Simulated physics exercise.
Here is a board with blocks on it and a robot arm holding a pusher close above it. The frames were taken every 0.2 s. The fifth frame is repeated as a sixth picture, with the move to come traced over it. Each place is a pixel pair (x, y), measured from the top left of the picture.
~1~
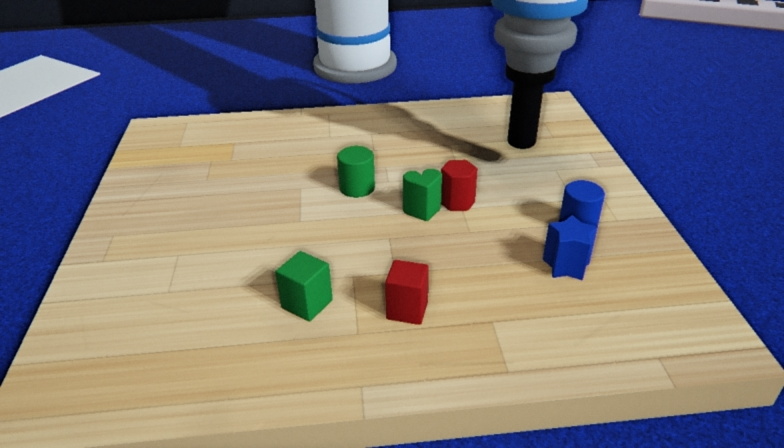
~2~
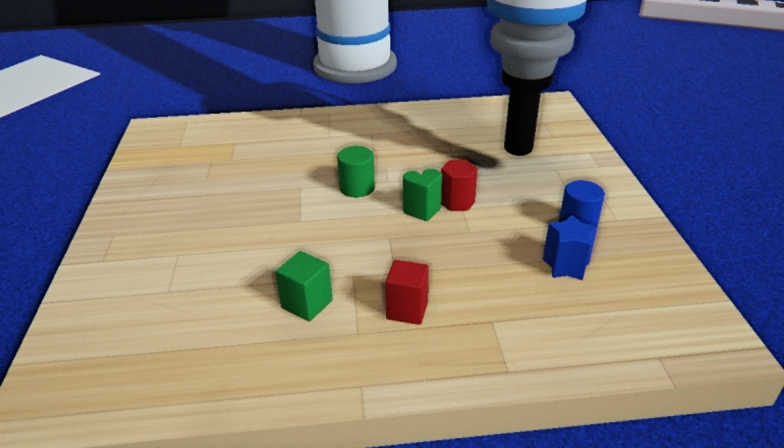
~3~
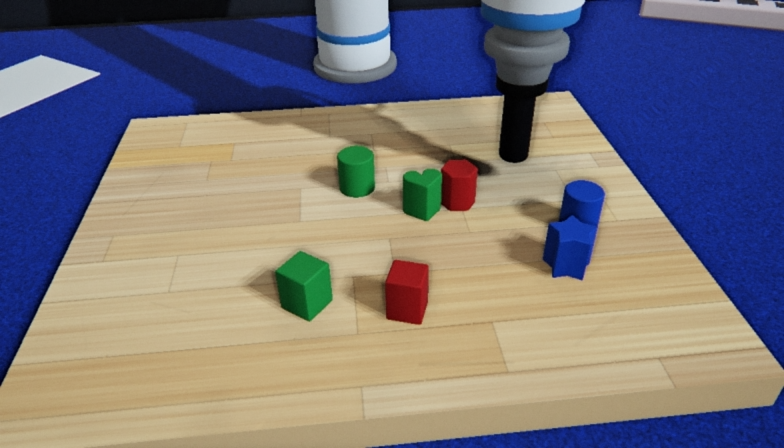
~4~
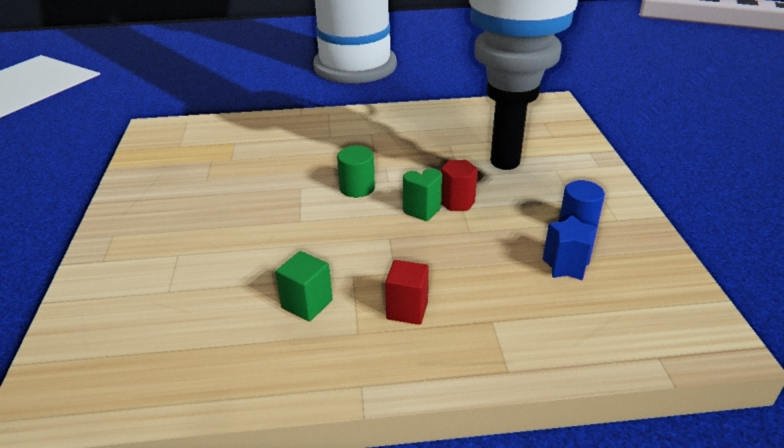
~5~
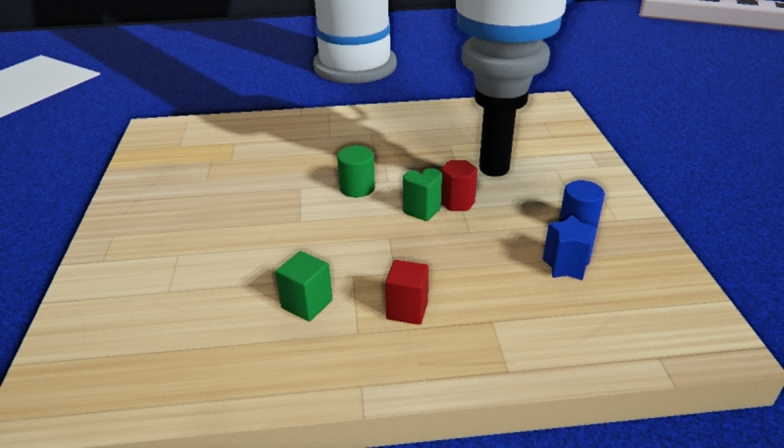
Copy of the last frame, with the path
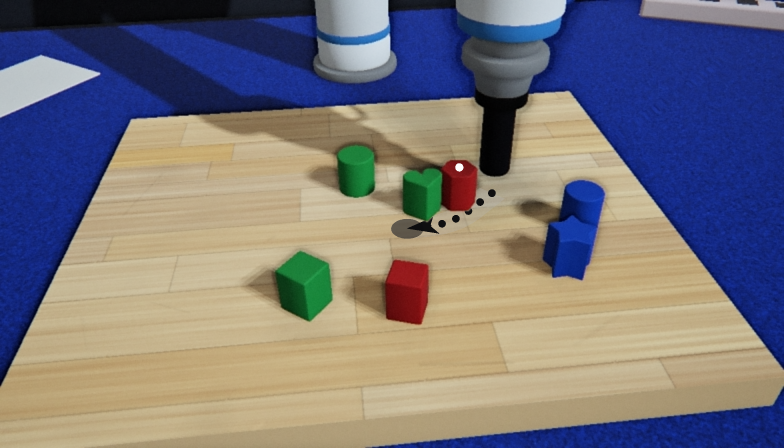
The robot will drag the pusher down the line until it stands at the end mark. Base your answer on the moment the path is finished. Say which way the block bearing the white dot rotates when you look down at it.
From above, clockwise.
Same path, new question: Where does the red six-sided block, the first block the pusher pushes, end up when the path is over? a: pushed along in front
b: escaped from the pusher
b.
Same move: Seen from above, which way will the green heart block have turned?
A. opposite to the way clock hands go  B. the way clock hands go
The answer is A.
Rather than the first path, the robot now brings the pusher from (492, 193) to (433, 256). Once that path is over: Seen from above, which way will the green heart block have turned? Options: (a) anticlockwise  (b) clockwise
That would be a.
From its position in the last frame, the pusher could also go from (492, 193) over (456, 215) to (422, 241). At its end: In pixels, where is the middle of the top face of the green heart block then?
Most likely (393, 175).
The line goes from (492, 193) over (471, 209) and (444, 223) to (407, 229); the dot is on the red six-sided block.
On the path given first. One third of the way, pusher (471, 187); green heart block (406, 175), turned 35° anticlockwise; red six-sided block (439, 171), turned 60° clockwise.
Two thirds of the way, pusher (443, 200); green heart block (396, 175), turned 40° anticlockwise; red six-sided block (427, 172), turned 90° clockwise.
At the end, pusher (407, 205); green circle unmoved; green heart block (391, 174), turned 40° anticlockwise; red six-sided block (424, 172), turned 105° clockwise.
